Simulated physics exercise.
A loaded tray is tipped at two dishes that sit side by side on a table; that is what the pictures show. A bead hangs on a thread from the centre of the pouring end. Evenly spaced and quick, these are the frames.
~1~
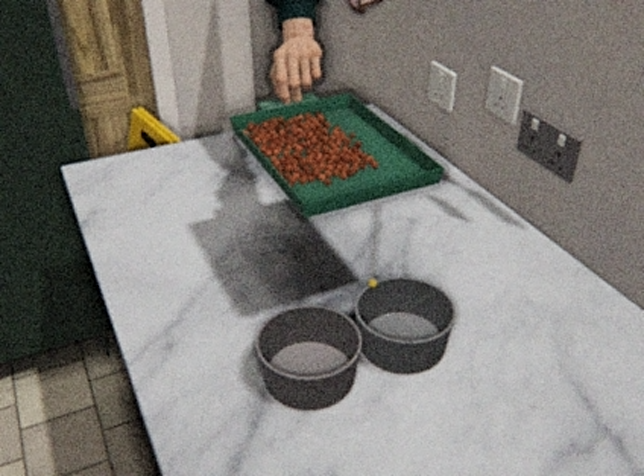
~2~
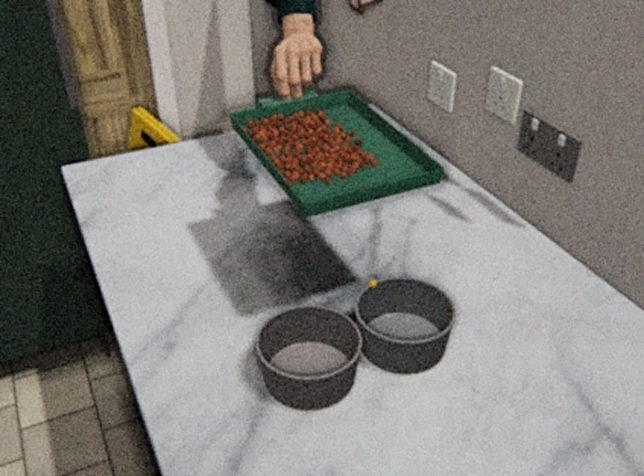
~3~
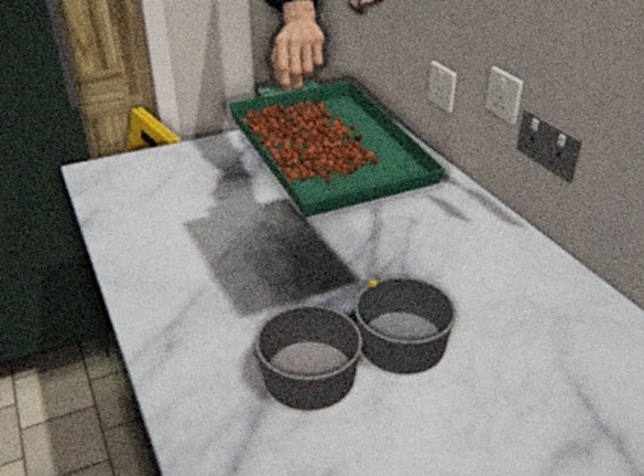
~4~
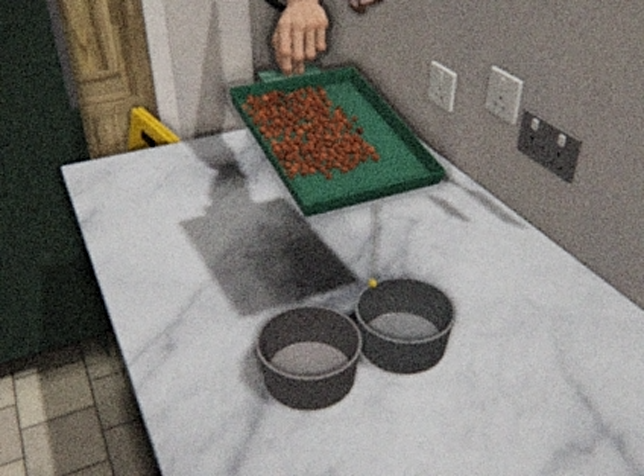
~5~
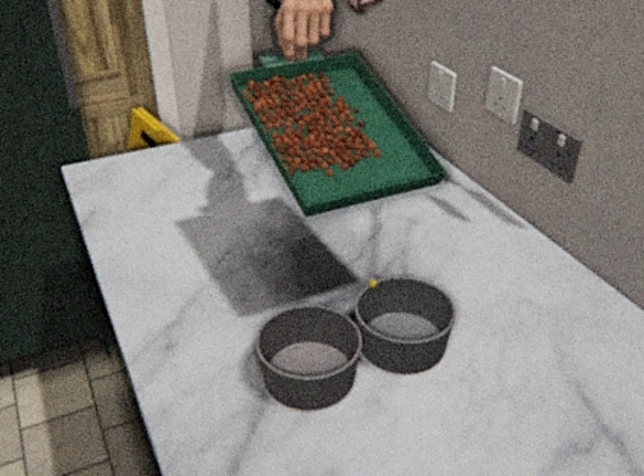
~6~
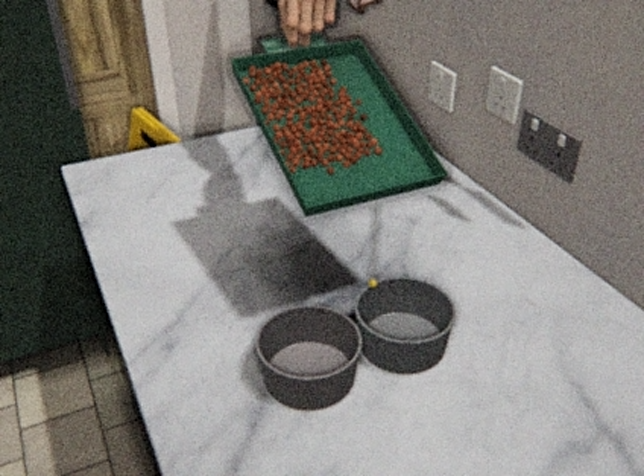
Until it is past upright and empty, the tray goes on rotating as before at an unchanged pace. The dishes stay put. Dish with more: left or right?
I'd say the right dish gets the lion's share of it.
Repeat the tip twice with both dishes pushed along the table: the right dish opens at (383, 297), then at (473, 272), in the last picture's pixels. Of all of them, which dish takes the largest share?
Try 1 - the dish at right, try 2 - the dish at left.
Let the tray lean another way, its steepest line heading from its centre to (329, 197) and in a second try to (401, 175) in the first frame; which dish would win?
Try 1: The left-side dish; try 2: The right-side dish.
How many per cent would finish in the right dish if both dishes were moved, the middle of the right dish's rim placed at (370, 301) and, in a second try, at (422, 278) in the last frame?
It would be near 20 per cent first and near 20 per cent second.
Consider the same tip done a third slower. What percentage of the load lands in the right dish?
That works out at about 60 percent.
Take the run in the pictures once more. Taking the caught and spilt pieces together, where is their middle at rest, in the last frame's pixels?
Last view, centre at rest - approx. (407, 355).
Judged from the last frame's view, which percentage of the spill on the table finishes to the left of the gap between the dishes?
Roughly 10 in a hundred.
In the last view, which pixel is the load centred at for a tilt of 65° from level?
I'd mark the middle close to (366, 168).
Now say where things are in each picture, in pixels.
The first picture shows corners of the pouring end (305, 202) and (441, 167), level; middle of the load (304, 145), clay pellets; left dish (331, 389); right dish (430, 353); bead on its thread (372, 283).
The second picture shows corners of the pouring end (306, 202) and (441, 168), level; middle of the load (304, 143).
The third picture shows corners of the pouring end (306, 202) and (442, 168), tipped barely, level across its low end; middle of the load (304, 137).
The fourth picture shows corners of the pouring end (307, 203) and (443, 170), tipped a little, level across its low end; middle of the load (305, 128).
The fifth picture shows corners of the pouring end (308, 204) and (444, 171), tipped clearly, level across its low end; middle of the load (307, 120).
The sixth picture shows corners of the pouring end (309, 205) and (445, 172), tipped clearly, level across its low end; middle of the load (309, 112); left dish (331, 389); right dish (430, 353).
Just after the last frame, tray tipped steeply; every one on the tray.
A moment on, tray tipped past a quarter turn; almost all on the tray; just a few in the left dish; about a tenth in the right dish; just a few outside both; just a few in the air.
Further on, tray tipped past a quarter turn; about a tenth in the left dish; roughly half in the right dish; roughly a third outside both.
When it is over, tray tipped past a quarter turn; about a tenth in the left dish; roughly half in the right dish; roughly a third outside both.
